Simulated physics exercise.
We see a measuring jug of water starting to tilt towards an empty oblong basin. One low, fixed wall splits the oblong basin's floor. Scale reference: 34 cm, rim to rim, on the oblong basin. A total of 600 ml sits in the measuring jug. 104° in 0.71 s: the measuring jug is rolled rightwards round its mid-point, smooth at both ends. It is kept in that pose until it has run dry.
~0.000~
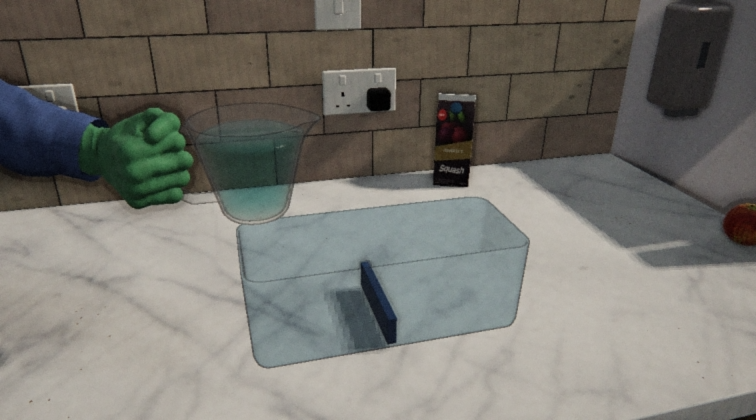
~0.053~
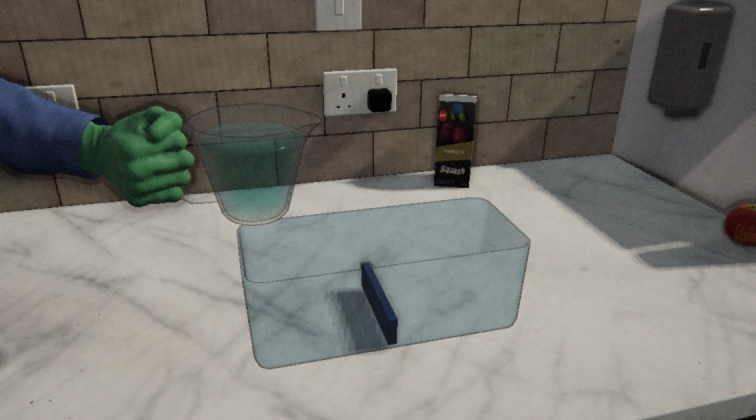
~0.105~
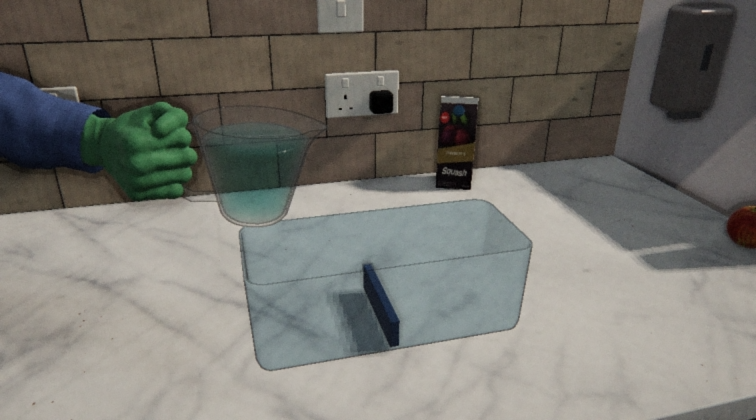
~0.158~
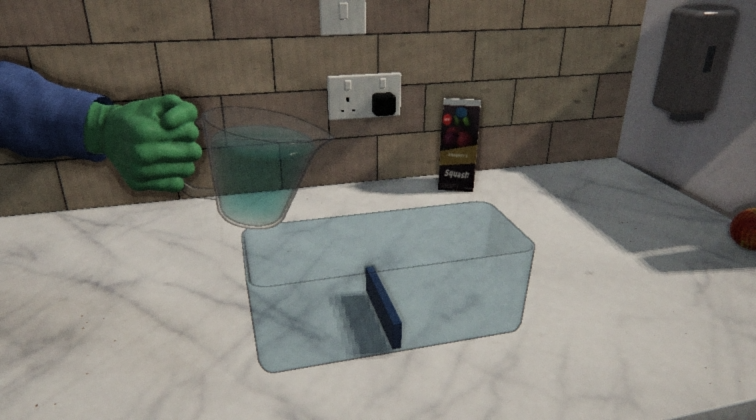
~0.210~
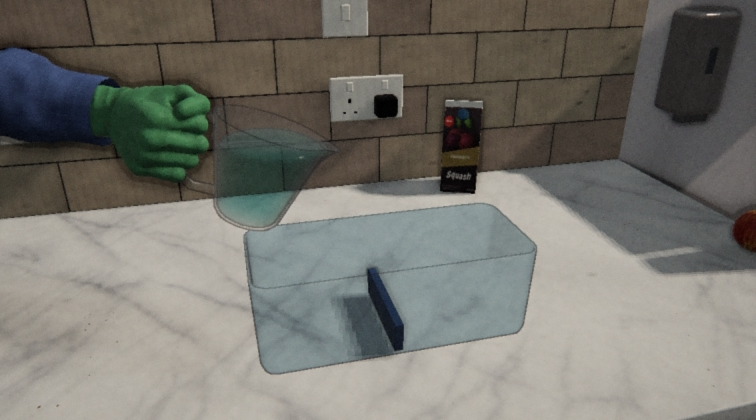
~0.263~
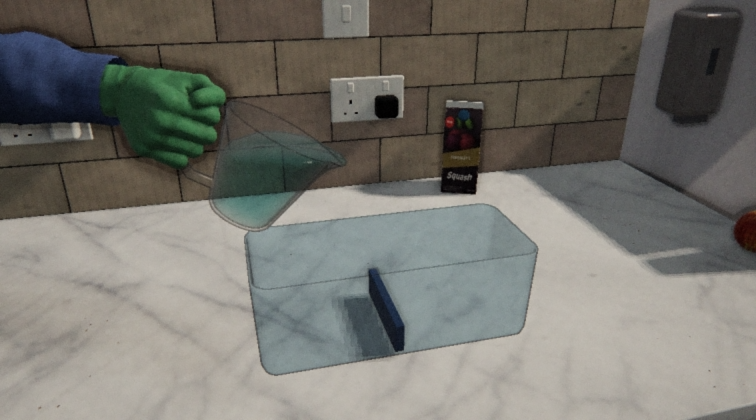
A green-gloved hand gradually tilts a clear jug of bluish water rightwards above an oblong basin.
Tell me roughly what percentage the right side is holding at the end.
At the end it holds about 26 per cent.
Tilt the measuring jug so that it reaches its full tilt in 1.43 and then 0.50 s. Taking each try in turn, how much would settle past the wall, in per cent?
The first try gives 40 percent and the second 20 percent.
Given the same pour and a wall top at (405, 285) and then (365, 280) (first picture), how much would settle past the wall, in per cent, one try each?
In order, 10 and 40 per cent.
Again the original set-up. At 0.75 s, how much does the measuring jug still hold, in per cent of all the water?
4 in a hundred, give or take.
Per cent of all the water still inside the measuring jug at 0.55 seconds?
About 40 percent.
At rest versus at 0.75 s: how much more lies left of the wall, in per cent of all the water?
Near 1 percent, give or take.
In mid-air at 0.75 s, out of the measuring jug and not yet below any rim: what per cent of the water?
Roughly 4 %.
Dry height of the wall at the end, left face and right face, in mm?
Measured: Left around 18 mm, right around 32 mm.
After 0.55 s the tilt is 91° and 40 per cent is still to pour, 23 is left of the wall and 18 right of it.
After 0.75 s the tilt is 104° and 4 per cent is still to pour, 71 is left of the wall and 22 right of it.
After 0.97 s the tilt is 104° and 0 per cent is still to pour, 73 is left of the wall and 26 right of it.
After 1.21 s the tilt is 104° and 0 per cent is still to pour, 72 is left of the wall and 26 right of it.
In the end 72 per cent lies left of the wall, 26 right of it and 1 outside.
